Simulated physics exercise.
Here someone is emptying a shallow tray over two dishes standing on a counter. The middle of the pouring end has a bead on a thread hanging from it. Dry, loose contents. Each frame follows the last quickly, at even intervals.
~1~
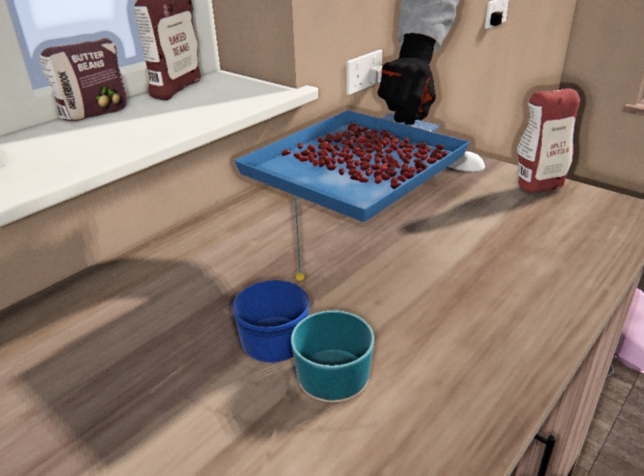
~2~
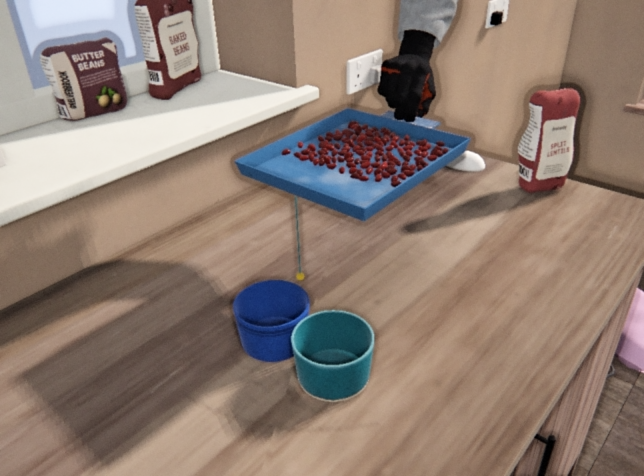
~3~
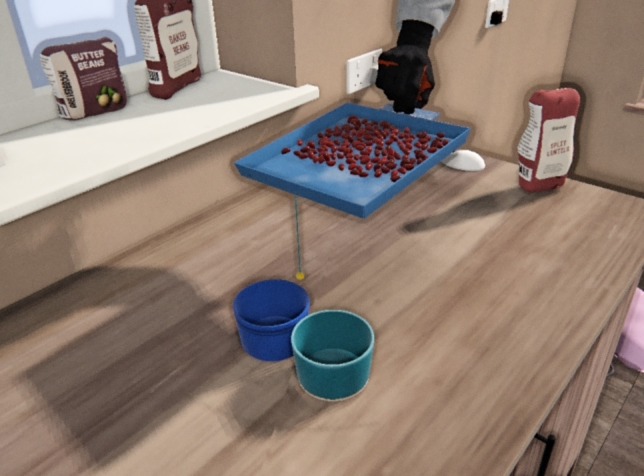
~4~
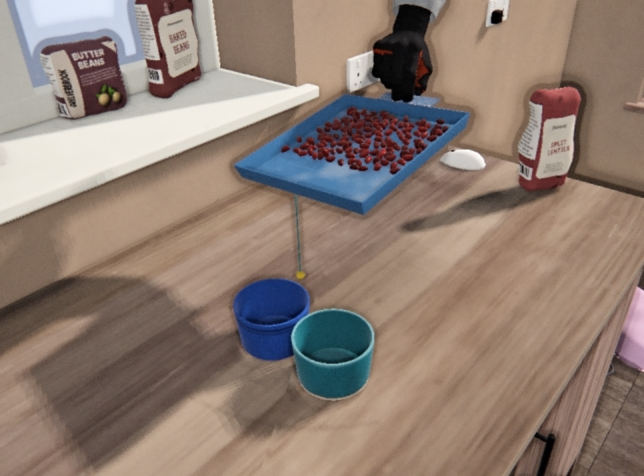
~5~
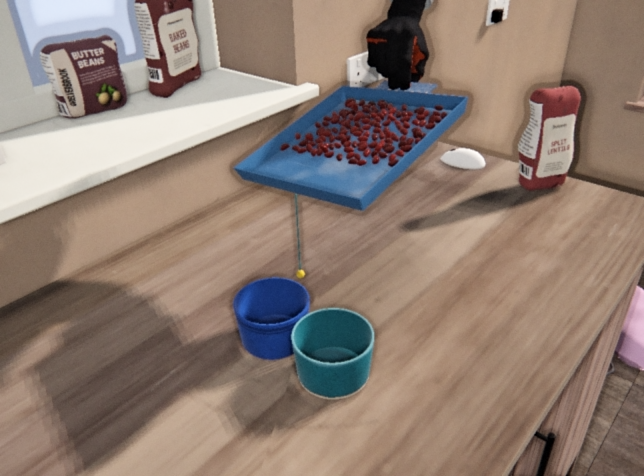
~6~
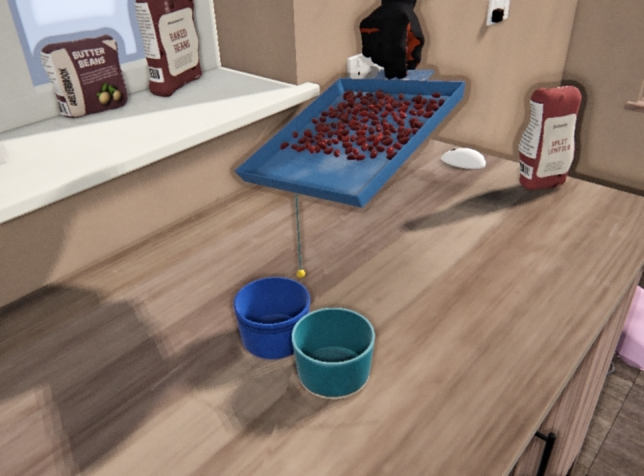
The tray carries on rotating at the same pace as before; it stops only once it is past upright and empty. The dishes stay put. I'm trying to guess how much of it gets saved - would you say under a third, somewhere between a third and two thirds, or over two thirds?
Below a third.
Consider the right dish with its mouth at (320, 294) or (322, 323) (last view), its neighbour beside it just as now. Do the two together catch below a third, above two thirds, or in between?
In order: More than two thirds, then under a third.
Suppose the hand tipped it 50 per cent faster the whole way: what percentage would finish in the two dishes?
Something like 0 percent, give or take.
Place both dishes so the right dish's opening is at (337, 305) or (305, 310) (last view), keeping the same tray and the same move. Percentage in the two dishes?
First position: Some 40 %; second position: Some 50 %.
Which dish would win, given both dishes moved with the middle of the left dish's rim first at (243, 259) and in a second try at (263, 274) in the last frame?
With the first placement it's the one to the left, with the second it's the one to the left.
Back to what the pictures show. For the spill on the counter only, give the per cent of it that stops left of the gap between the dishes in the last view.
I'd put it at close to 100 per cent.
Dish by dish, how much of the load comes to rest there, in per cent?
In per cent, left near 10 and right near 0.
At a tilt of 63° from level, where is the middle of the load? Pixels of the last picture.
(272, 167).
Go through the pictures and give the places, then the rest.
In the first frame, corners of the pouring end (240, 160) and (364, 206), level; middle of the load (363, 152), kidney beans; left dish (246, 338); right dish (306, 376); bead on its thread (300, 277).
In the second frame, corners of the pouring end (240, 160) and (364, 206), level; middle of the load (364, 151).
In the third frame, corners of the pouring end (239, 162) and (363, 203), tipped barely, lowest at the left corner; middle of the load (363, 146).
In the fourth frame, corners of the pouring end (239, 164) and (361, 200), tipped a little, lowest at the left corner; middle of the load (362, 138).
In the fifth frame, corners of the pouring end (238, 166) and (359, 196), tipped a little, lowest at the left corner; middle of the load (361, 131).
In the sixth frame, corners of the pouring end (239, 169) and (357, 193), tipped clearly, lowest at the left corner; middle of the load (358, 124); left dish (246, 335); right dish (307, 373).
Just after the last frame, tray tipped steeply; almost all on the tray; about a tenth in the air.
A moment on, tray tipped past a quarter turn; roughly a quarter on the tray; about a tenth in the left dish; roughly half outside both; roughly a quarter in the air.
Further on, tray tipped past a quarter turn; about a tenth in the left dish; almost all outside both.
When it is over, tray tipped past a quarter turn; not one in the right dish; about a tenth in the left dish; almost all outside both.
